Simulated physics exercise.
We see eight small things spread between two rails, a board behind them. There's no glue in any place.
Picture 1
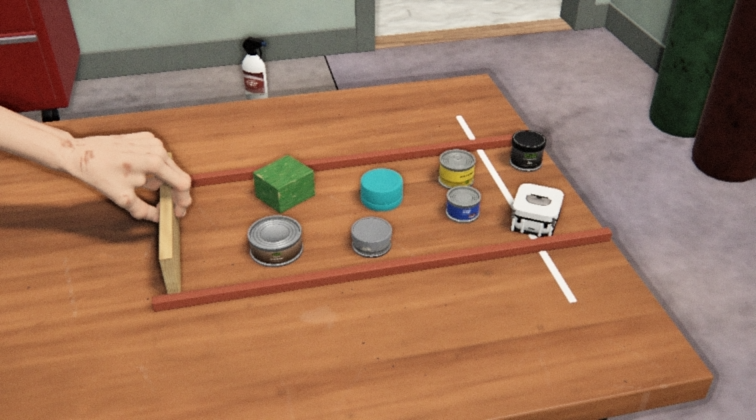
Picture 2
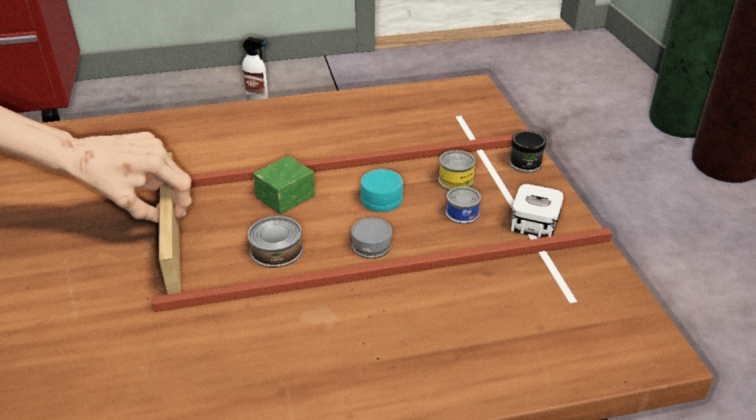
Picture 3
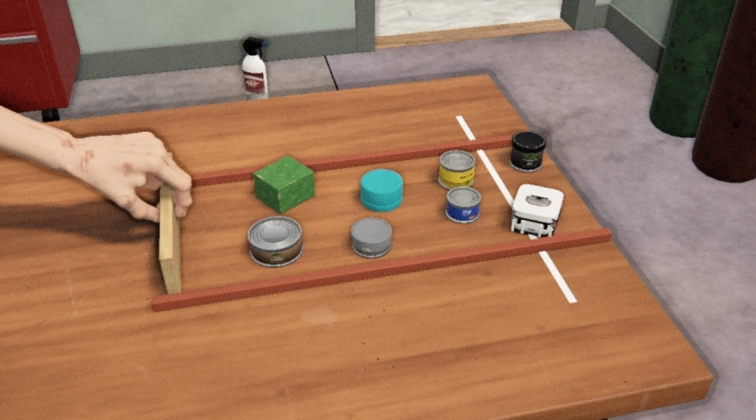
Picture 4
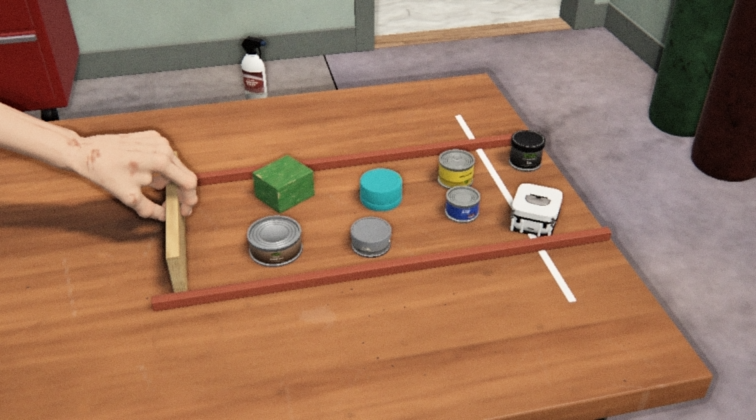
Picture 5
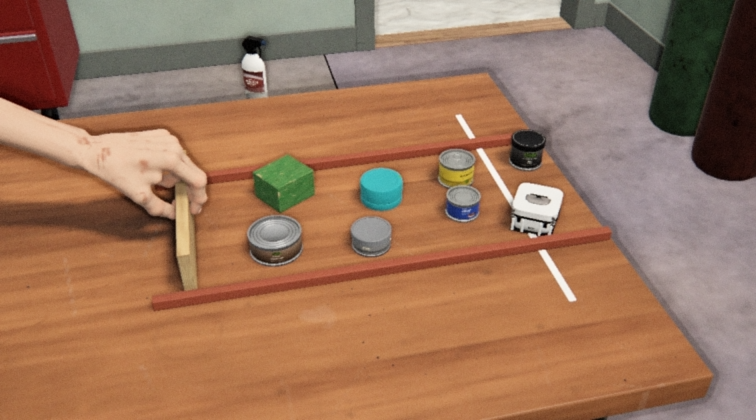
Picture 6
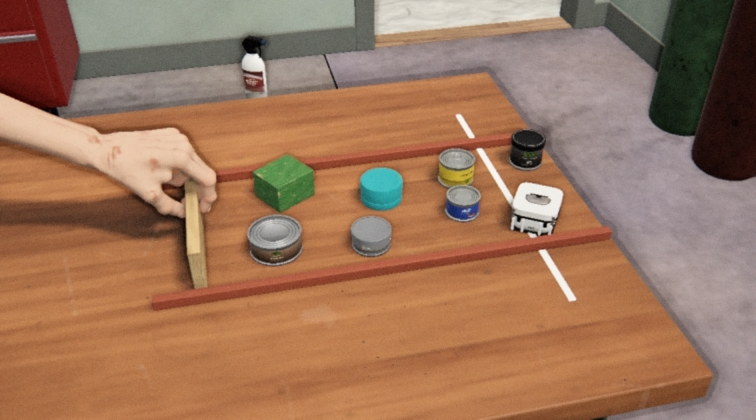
In the video, a hand holds a wooden board upright between two red rails on a table, then slides it slightly to the right toward a green block and several small tins and containers, which stay still.
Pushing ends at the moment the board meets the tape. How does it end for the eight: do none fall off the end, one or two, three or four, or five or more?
So the count of drops is a mere one or two.
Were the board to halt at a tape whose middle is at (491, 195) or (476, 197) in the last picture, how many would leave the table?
Tallies: 1, 0.
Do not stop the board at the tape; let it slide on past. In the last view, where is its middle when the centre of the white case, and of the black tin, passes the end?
The middle is at (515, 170) when it's the white case, and at (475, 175) when it's the black tin.
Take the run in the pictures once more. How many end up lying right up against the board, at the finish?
The answer is 3.
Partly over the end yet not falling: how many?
The total here is 4.
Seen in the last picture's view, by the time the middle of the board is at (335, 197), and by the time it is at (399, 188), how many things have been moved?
In order, the tallies are 4 and 6.
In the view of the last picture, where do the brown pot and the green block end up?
You'll find the brown pot at roughly (537, 193) and the green block at roughly (515, 158).
Early on, none off yet; black tin at rest near (527, 150); white case at rest near (536, 210); yellow tin at rest near (456, 169).
A while later, none off yet; black tin at rest near (527, 150); white case at rest near (536, 210); yellow tin travelled about its own width near (480, 158).
Finally, the number that fall off is one or two; lost, black tin.
